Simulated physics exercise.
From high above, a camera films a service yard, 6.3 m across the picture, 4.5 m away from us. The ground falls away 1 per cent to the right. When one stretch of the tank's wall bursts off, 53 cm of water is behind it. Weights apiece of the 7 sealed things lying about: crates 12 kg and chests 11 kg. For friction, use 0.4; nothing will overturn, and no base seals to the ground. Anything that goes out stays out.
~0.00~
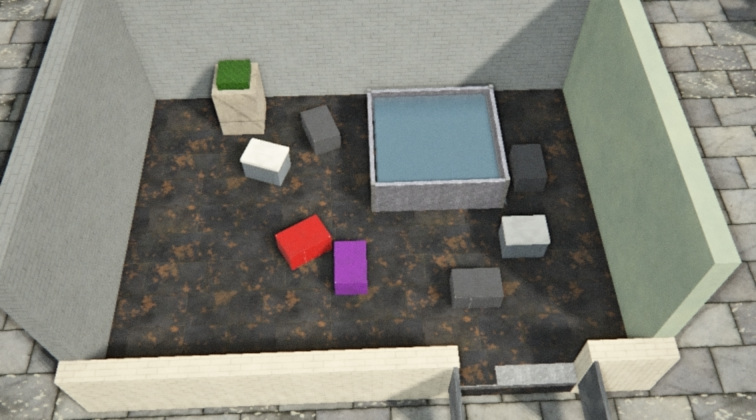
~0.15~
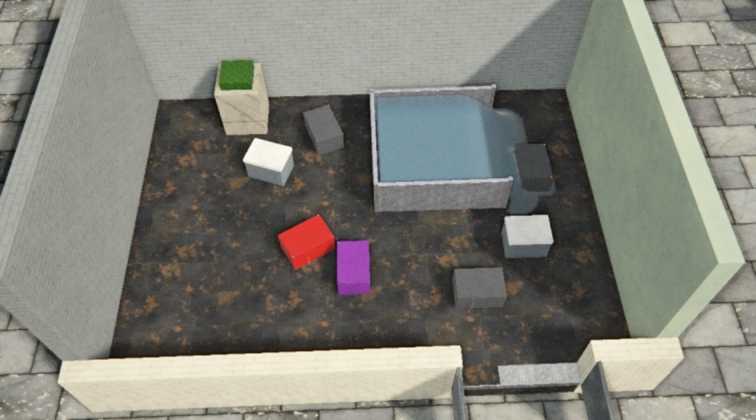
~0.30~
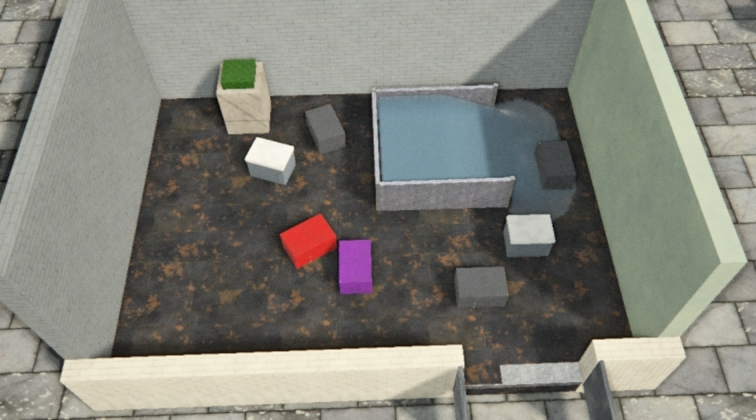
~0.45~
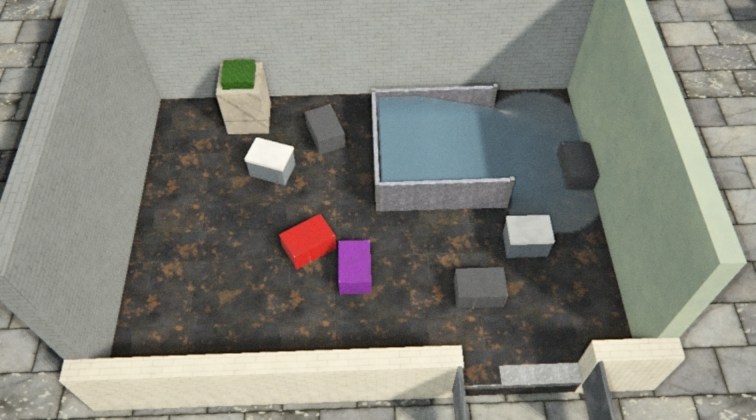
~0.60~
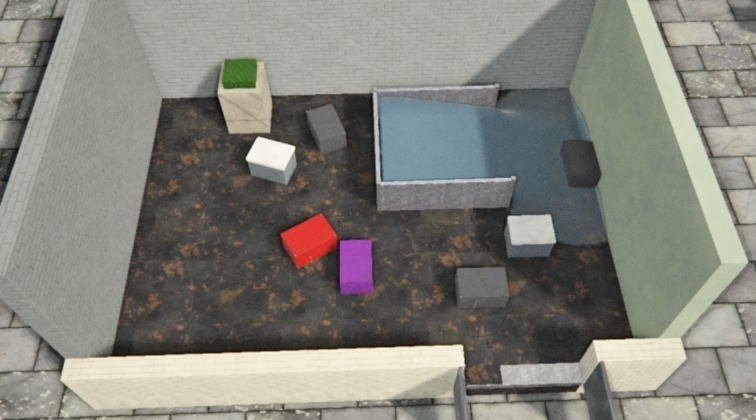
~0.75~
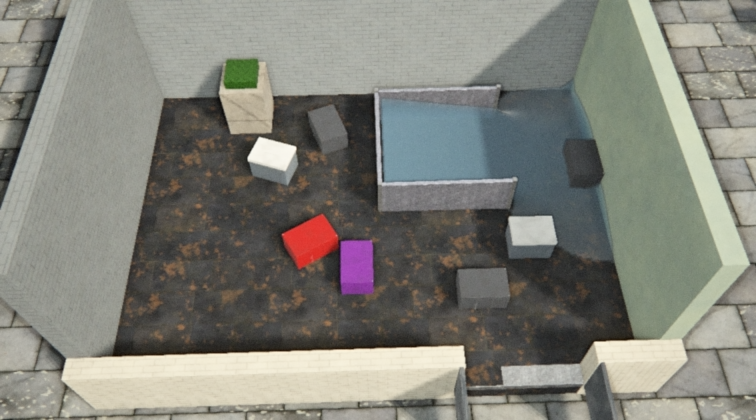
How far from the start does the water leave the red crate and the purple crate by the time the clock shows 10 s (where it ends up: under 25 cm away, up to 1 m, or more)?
Final spots: Red crate near where it began, purple crate near where it began.
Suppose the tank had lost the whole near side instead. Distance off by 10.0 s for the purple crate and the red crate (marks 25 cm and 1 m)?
Outcome - purple crate: Long-distance displacement, red crate: No real movement.
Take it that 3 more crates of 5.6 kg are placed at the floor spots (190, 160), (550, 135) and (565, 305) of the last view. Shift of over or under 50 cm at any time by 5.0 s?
In that order: Under, over, over.
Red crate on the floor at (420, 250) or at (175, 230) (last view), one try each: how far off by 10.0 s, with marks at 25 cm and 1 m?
Run 1: It remains nearly still. Run 2: It remains nearly still.
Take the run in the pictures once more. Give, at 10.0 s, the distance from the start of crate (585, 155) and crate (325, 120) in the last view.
The first is gone out, the second sits 20 cm from its start.
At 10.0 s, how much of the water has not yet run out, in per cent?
I'd say some 70 percent hasn't gone yet.
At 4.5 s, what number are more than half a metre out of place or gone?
2 in all.
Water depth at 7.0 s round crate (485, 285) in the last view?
Roughly 4 cm.
After 2.0 s the red crate is near (309, 235), 0.0 m from its start, aground; the purple crate is near (357, 261), 0.0 m from its start, aground; 0 of 7 are out; 1 afloat.
After 4.5 s the red crate is near (309, 235), 0.0 m from its start, aground; the purple crate is near (357, 261), 0.0 m from its start, aground; 1 of 7 are out; 0 afloat.
After 7.0 s the red crate is near (309, 235), 0.0 m from its start, aground; the purple crate is near (357, 261), 0.0 m from its start, aground; 1 of 7 are out; 0 afloat.
After 10.0 s the red crate is near (309, 235), 0.0 m from its start, aground; the purple crate is near (357, 261), 0.0 m from its start, aground; 1 of 7 are out; 0 afloat.
